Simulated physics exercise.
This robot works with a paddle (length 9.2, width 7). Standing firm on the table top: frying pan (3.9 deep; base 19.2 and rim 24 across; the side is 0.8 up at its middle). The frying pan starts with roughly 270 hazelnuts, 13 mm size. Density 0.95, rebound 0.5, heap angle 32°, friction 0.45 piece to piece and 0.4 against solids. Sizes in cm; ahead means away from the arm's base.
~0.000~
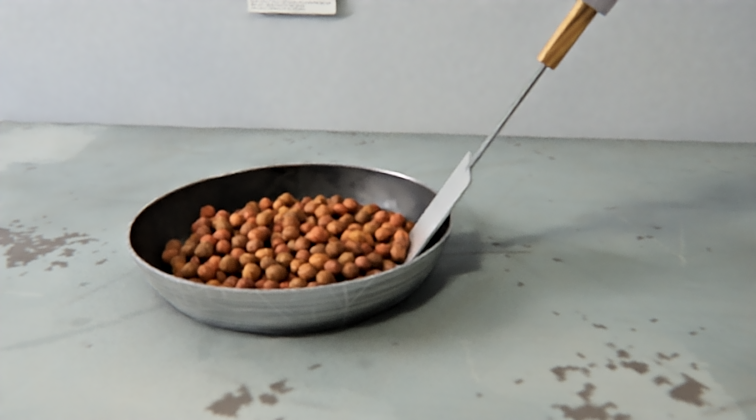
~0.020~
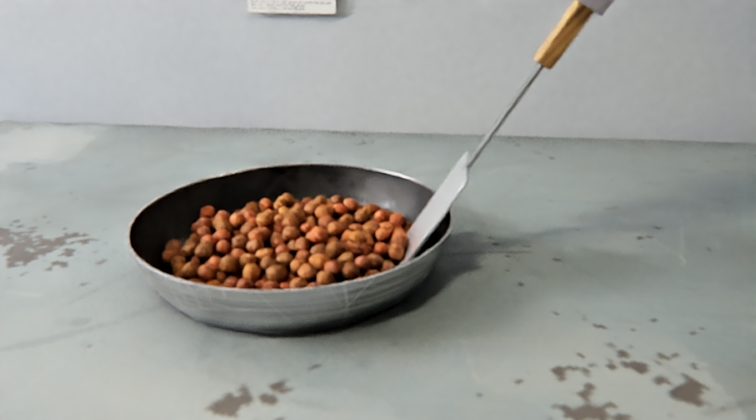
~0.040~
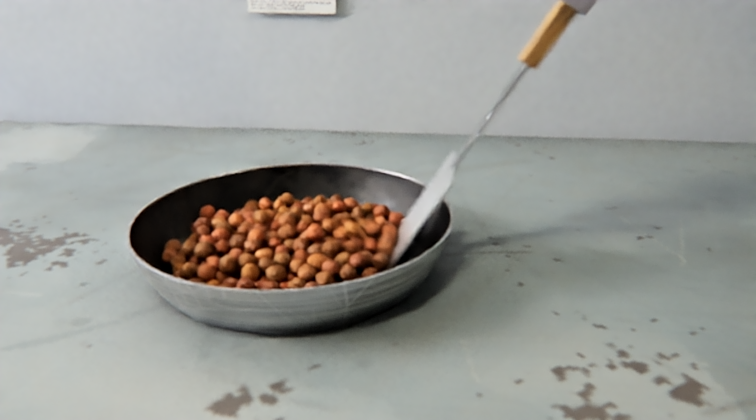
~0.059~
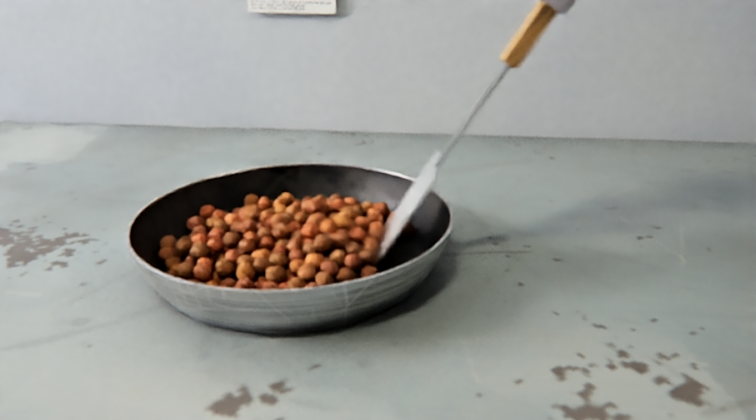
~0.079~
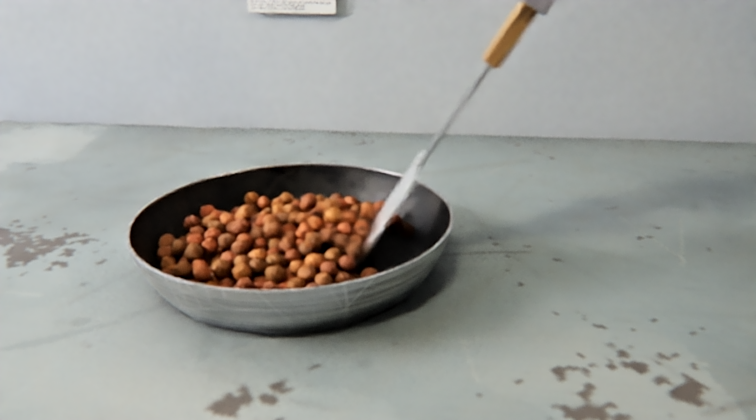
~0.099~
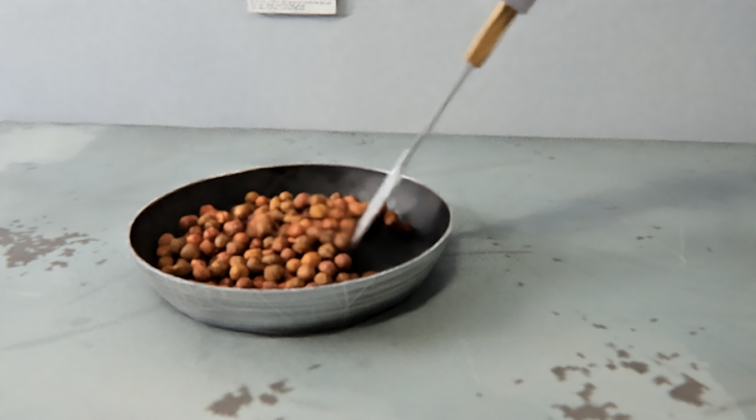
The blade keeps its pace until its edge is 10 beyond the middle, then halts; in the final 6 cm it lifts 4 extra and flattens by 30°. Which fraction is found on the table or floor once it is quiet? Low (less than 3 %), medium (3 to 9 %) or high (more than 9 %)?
On the table or floor the share is high, more than 9 %.
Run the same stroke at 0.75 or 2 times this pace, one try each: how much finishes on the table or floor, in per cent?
Some 15 and 25 per cent.
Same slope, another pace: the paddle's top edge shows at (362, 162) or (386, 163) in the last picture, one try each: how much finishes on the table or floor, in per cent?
Some 20 and 20 per cent.
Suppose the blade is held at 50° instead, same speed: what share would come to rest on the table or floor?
Then about 20 per cent.
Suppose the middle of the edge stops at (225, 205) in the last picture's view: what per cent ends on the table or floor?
Some 0 per cent.
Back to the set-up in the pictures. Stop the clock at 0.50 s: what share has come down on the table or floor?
About 20 per cent.
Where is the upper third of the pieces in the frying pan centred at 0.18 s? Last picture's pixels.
Near (258, 229).
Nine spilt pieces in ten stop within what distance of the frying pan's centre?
About 35 cm.
After 0.18 s, sloping 58°, highest piece 5 above the table; 267 in the frying pan.
After 0.26 s, sloping 46°, highest piece 6 above the table; 267 in the frying pan.
After 0.50 s, sloping 28°, highest piece 8 above the table; 215 in the frying pan, 51 on the table or floor, 1 on the blade or in flight.
After 1.55 s, sloping 28°, highest piece 4 above the table; 215 in the frying pan, 52 on the table or floor.
At rest, 215 in the frying pan, 52 on the table or floor. That is 19 % on the table or floor.
